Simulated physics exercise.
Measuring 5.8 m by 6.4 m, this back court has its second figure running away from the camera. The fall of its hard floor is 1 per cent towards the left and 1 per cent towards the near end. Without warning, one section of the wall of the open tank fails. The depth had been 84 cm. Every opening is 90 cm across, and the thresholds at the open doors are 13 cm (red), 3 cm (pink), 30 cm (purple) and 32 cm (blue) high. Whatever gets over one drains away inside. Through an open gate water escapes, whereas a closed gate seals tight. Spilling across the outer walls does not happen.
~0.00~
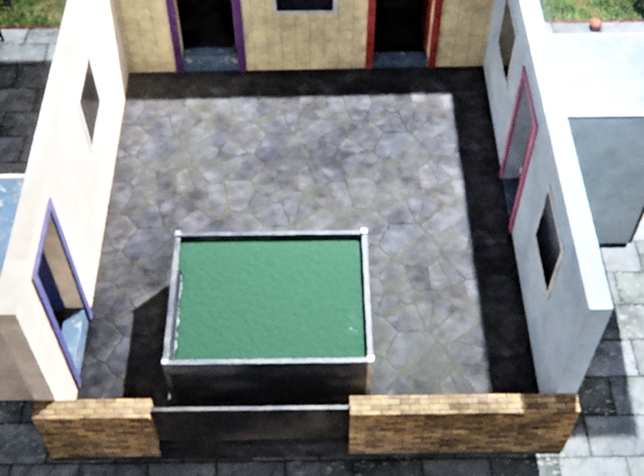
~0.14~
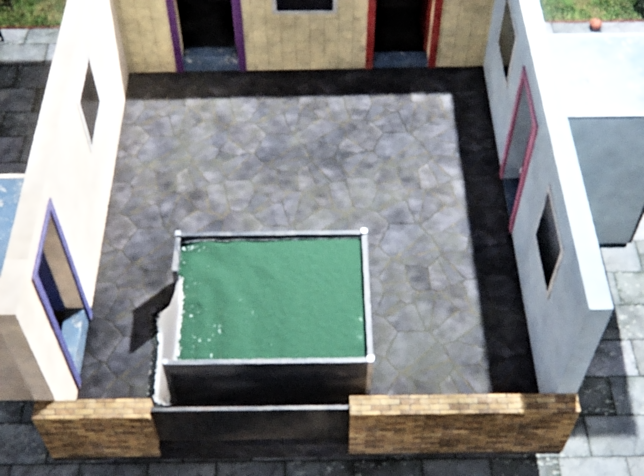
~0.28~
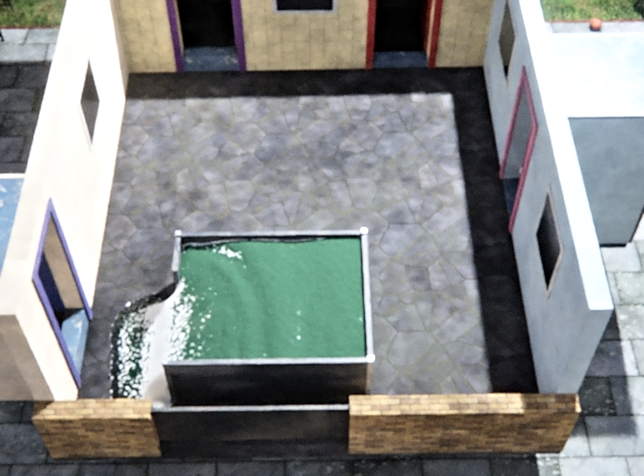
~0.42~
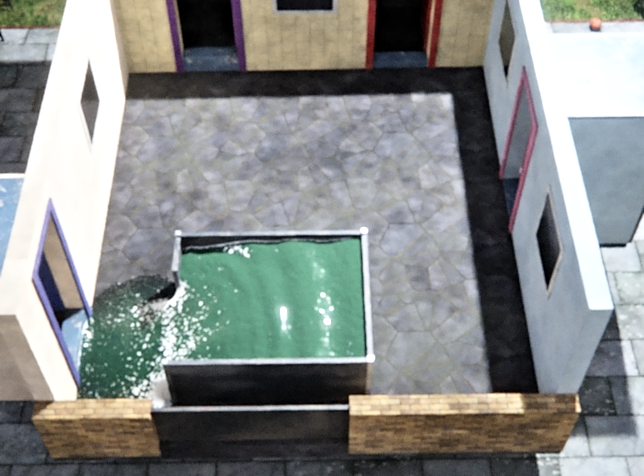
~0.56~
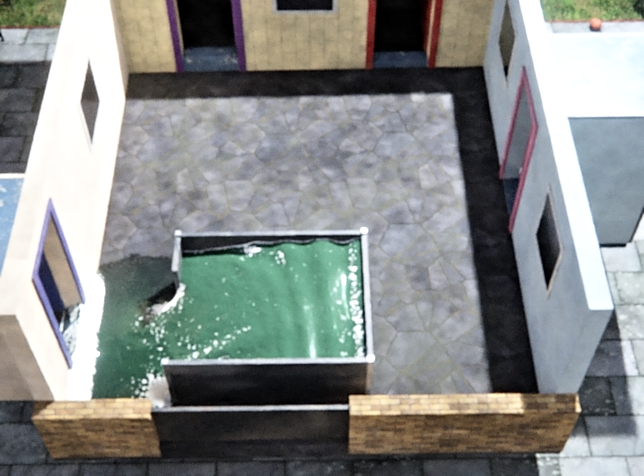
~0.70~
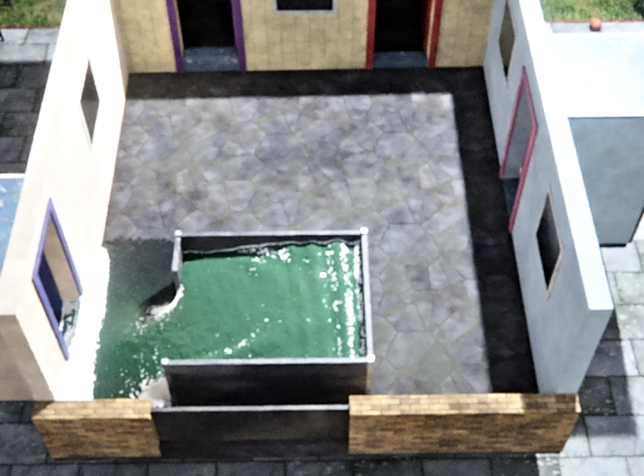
A tank of green water breaks open at its left side and floods the court's near left corner.
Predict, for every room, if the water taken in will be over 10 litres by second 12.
One by one: At the red door the inflow will be within bounds. At the pink door the inflow will be out of bounds. At the purple door the inflow will be within bounds. At the blue door the inflow will be out of bounds.
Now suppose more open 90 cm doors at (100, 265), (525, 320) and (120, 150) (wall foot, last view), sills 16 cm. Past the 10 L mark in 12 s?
The first one exceeds it, the second one doesn't reach it, and the third one doesn't reach it.
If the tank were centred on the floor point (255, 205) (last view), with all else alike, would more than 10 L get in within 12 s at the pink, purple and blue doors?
Checking each door against the limit: Pink tops it, purple does not exceed it, blue does not exceed it.
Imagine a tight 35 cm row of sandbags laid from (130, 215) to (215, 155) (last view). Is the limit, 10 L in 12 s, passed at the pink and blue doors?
Checking the limit, pink is too much, blue is too much.
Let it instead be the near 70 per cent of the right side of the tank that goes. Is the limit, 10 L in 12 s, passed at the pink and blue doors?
Lab note: Vs limit, pink door limit exceeded; blue door inside limit.
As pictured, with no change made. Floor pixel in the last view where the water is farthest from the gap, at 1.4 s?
Location: Approx. (119, 141) in the last view.
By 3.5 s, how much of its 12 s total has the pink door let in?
By then it's near 0% of the total.
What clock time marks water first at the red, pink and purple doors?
So red at 3.8 s, pink at 3.8 s, and purple at 2.4 s.
After 1.4 s water covers 15 % of the floor and is deepest (73 cm) near (72, 430); red door not reached, pink door not reached, purple door not reached, blue door 65 cm at the sill, 126 L in.
After 2.2 s water covers 35 % of the floor and is deepest (62 cm) near (72, 430); red door not reached, pink door not reached, purple door not reached, blue door 55 cm at the sill, 294 L in.
After 3.5 s water covers 60 % of the floor and is deepest (36 cm) near (528, 422); red door not reached, pink door not reached, purple door 22 cm at the sill, 0 L in, blue door 32 cm at the sill, 373 L in.
After 7.0 s water covers 95 % of the floor and is deepest (18 cm) near (102, 430); red door 10 cm at the sill, 0 L in, pink door 7 cm at the sill, 3 L in, purple door 12 cm at the sill, 0 L in, blue door 17 cm at the sill, 375 L in.
After 12.0 s water covers 100 % of the floor and is deepest (20 cm) near (381, 425); red door 5 cm at the sill, 3 L in, pink door 5 cm at the sill, 46 L in, purple door 10 cm at the sill, 0 L in, blue door 14 cm at the sill, 375 L in.
